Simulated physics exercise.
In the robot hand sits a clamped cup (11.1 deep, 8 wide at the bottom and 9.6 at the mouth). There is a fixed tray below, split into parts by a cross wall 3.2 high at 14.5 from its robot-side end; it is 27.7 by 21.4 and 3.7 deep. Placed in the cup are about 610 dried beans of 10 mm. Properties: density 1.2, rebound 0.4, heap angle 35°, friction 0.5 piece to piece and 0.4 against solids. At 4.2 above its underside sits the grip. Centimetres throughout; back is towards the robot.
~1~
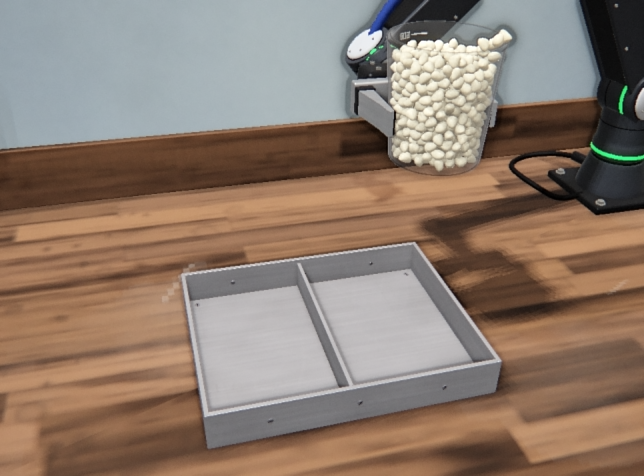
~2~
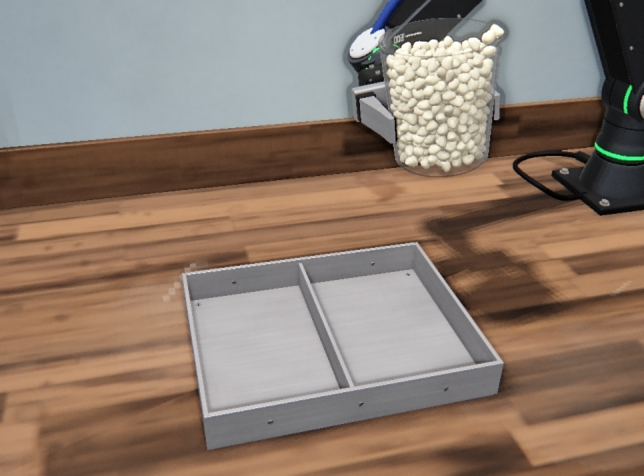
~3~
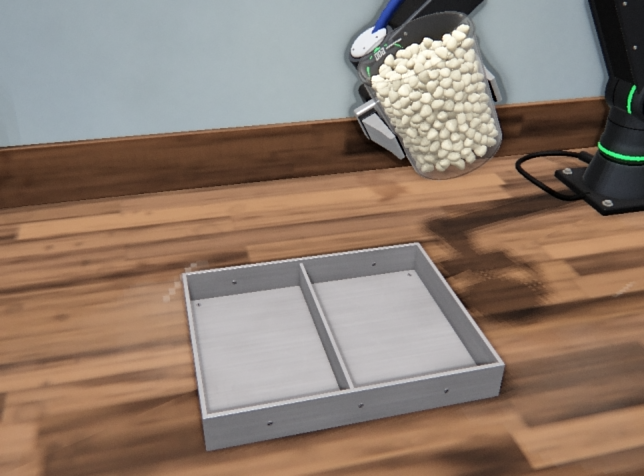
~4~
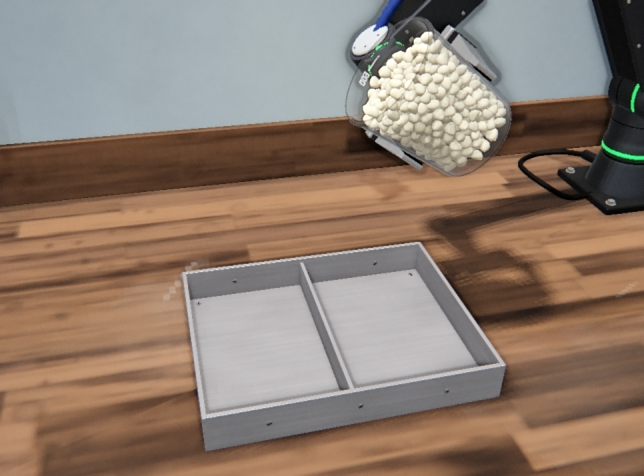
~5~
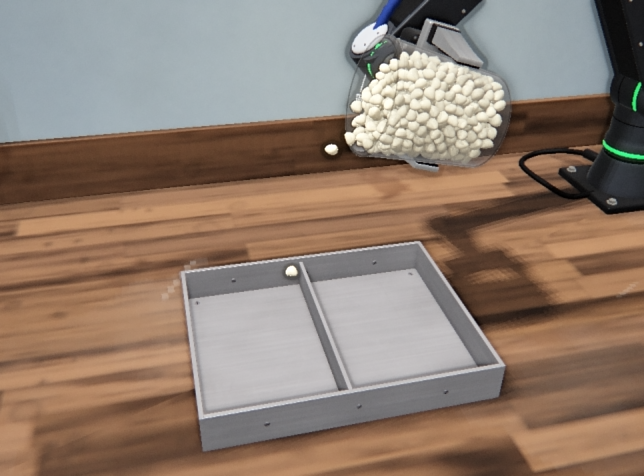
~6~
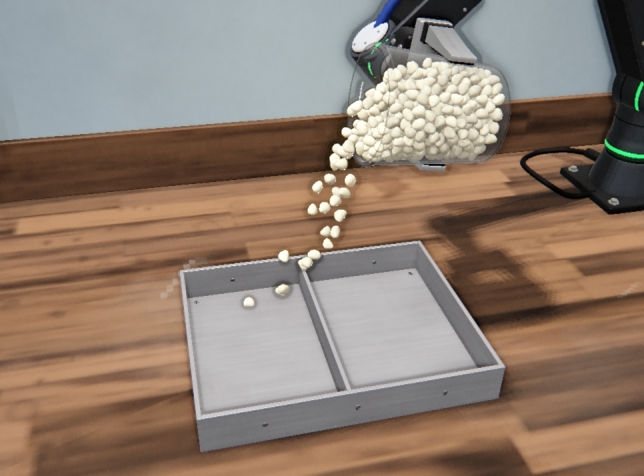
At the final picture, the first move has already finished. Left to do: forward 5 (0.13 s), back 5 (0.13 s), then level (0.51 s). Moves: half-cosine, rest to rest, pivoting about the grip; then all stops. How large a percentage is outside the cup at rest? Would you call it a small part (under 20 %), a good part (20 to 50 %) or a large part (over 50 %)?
I'd call it a large part.
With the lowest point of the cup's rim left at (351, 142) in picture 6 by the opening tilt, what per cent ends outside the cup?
That comes to some 35 percent.
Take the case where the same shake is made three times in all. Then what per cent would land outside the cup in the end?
It would come to about 85 %.
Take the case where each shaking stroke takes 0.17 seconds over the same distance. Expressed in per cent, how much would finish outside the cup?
Then roughly 40 percent.
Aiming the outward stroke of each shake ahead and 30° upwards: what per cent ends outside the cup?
Roughly 70 per cent.
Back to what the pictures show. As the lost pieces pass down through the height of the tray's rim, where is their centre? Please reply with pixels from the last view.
I'd say somewhere around (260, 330).
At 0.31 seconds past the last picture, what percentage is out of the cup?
Share gone: Around 55 %.
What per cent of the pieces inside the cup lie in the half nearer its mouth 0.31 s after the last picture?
Mouth half share: Roughly 55 %.
Then, 0.31 s on, tilted 79° forward, highest piece 26 above the table; 285 in the cup, 62 in the far-side part, 4 on the table or floor, 256 in flight or on a rim.
Then, 0.62 s on, tilted 17° forward, highest piece 31 above the table; 288 in the far-side part, 261 in the cup, 30 on the table or floor, 25 in the robot-side part, 3 in flight or on a rim.
Then, 0.97 s on, level, highest piece 29 above the table; 291 in the far-side part, 261 in the cup, 30 on the table or floor, 25 in the robot-side part.
Then, 2.02 s on, level, highest piece 29 above the table; 291 in the far-side part, 261 in the cup, 30 on the table or floor, 25 in the robot-side part.
In the end, 291 in the far-side part, 261 in the cup, 30 on the table or floor, 25 in the robot-side part. That is 57 % outside the cup.
